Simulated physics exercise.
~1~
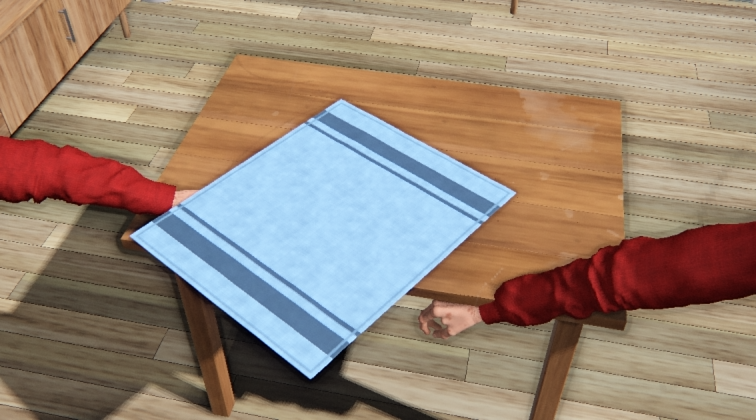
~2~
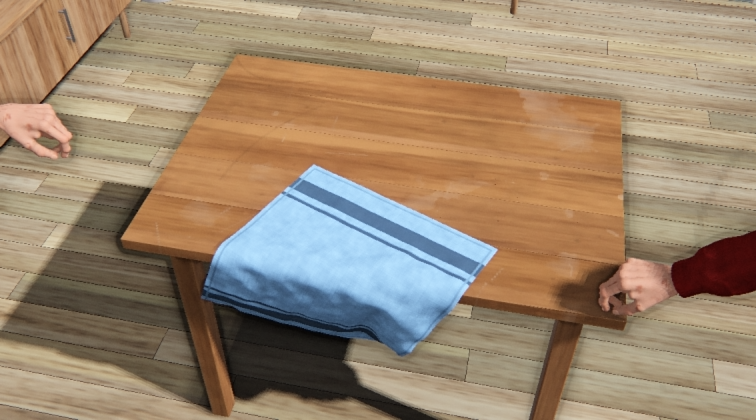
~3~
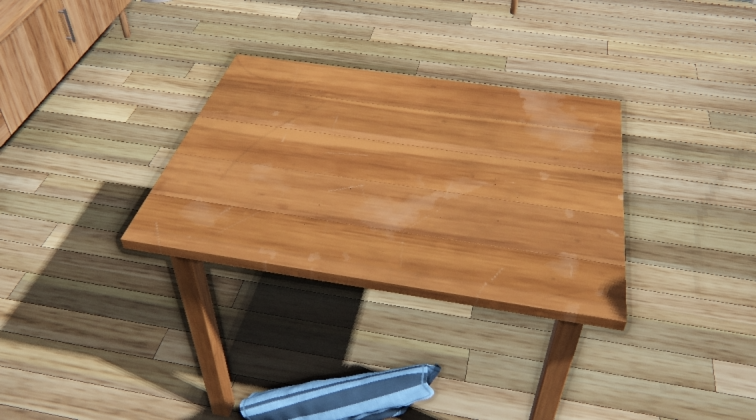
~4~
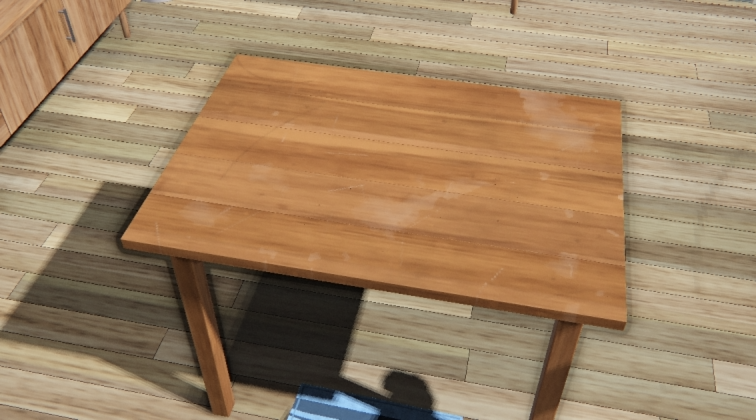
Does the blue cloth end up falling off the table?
Yes, it slides over the near edge and drops off, leaving the tabletop bare.
